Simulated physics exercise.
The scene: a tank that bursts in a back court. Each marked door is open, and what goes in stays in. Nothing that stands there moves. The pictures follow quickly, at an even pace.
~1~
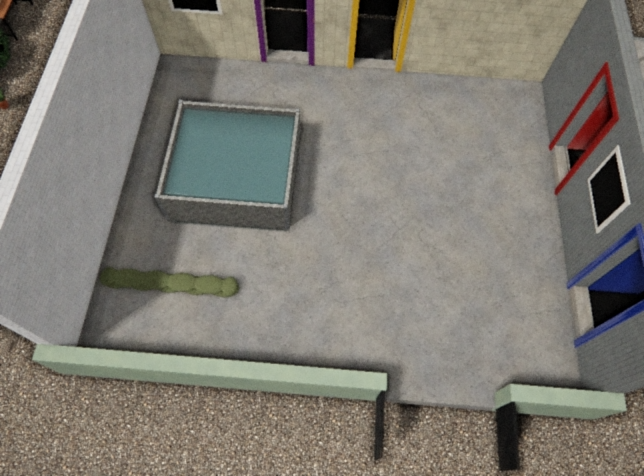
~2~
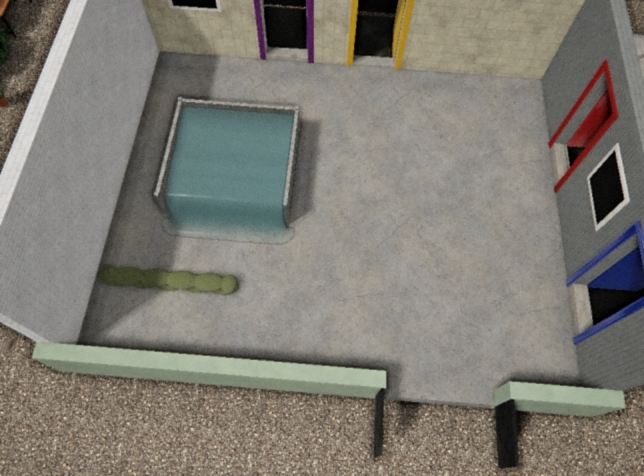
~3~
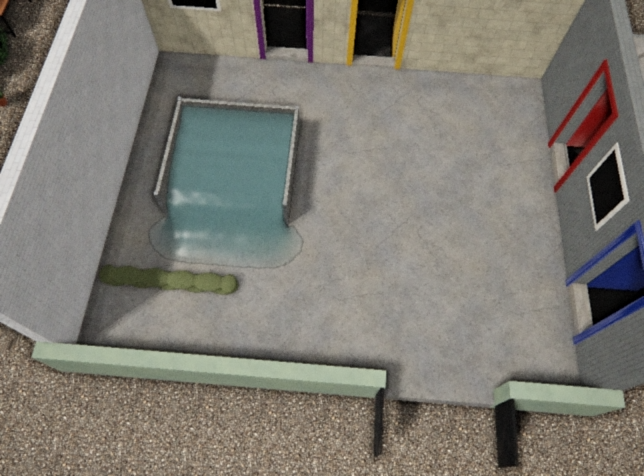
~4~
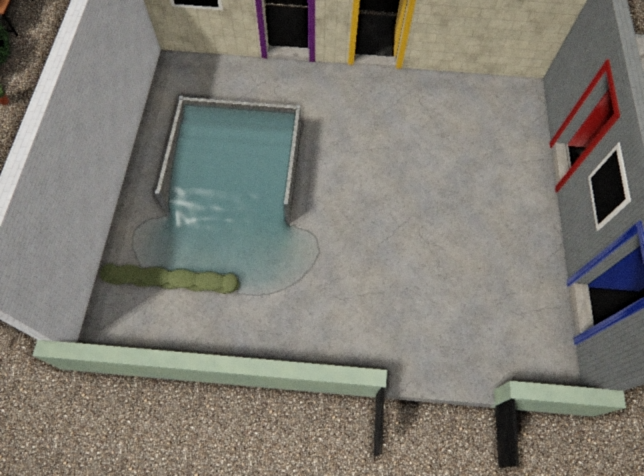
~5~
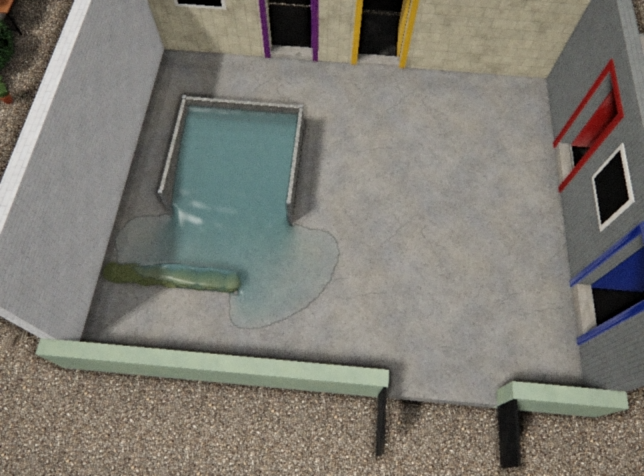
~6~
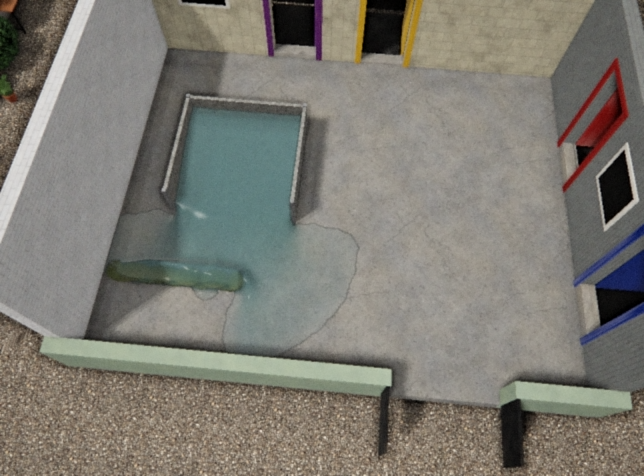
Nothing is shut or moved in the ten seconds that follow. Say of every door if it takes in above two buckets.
In the end: The purple door admits no more than that; the blue door admits no more than that; the red door admits no more than that; the yellow door admits no more than that.
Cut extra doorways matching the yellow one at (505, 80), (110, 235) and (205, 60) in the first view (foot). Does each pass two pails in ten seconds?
One after the other: Is over, lets more in, is under.
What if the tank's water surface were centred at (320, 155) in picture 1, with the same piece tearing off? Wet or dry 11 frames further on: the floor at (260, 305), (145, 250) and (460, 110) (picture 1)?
In turn: Wet, awash, clear.
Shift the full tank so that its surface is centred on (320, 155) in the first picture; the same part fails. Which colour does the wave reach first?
It is the door marked blue.
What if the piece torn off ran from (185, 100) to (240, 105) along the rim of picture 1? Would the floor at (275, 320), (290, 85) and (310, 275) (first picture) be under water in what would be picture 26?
In turn: Not flooded, under water, no water.
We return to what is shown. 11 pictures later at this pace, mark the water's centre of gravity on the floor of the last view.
Around (234, 258).
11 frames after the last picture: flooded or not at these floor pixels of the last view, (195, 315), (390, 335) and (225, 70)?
As listed: Under water, covered, no water.
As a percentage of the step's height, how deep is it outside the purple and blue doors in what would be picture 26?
Near 0 and 100 in a hundred.
A moment on, water covers 25 % of the floor; the purple door not reached, the blue door not reached, the red door not reached, the yellow door not reached.
Next, water covers 30 % of the floor; the purple door not reached, the blue door not reached, the red door not reached, the yellow door not reached.
Then, water covers 50 % of the floor; the purple door not reached, the blue door wet at the sill, nothing in, the red door not reached, the yellow door not reached.
Later, water covers 75 % of the floor; the purple door wet at the sill, nothing in, the blue door wet at the sill, nothing in, the red door wet at the sill, nothing in, the yellow door wet at the sill, nothing in.
In the end, water covers 95 % of the floor; the purple door wet at the sill, nothing in, the blue door wet at the sill, nothing in, the red door wet at the sill, nothing in, the yellow door under two buckets in.
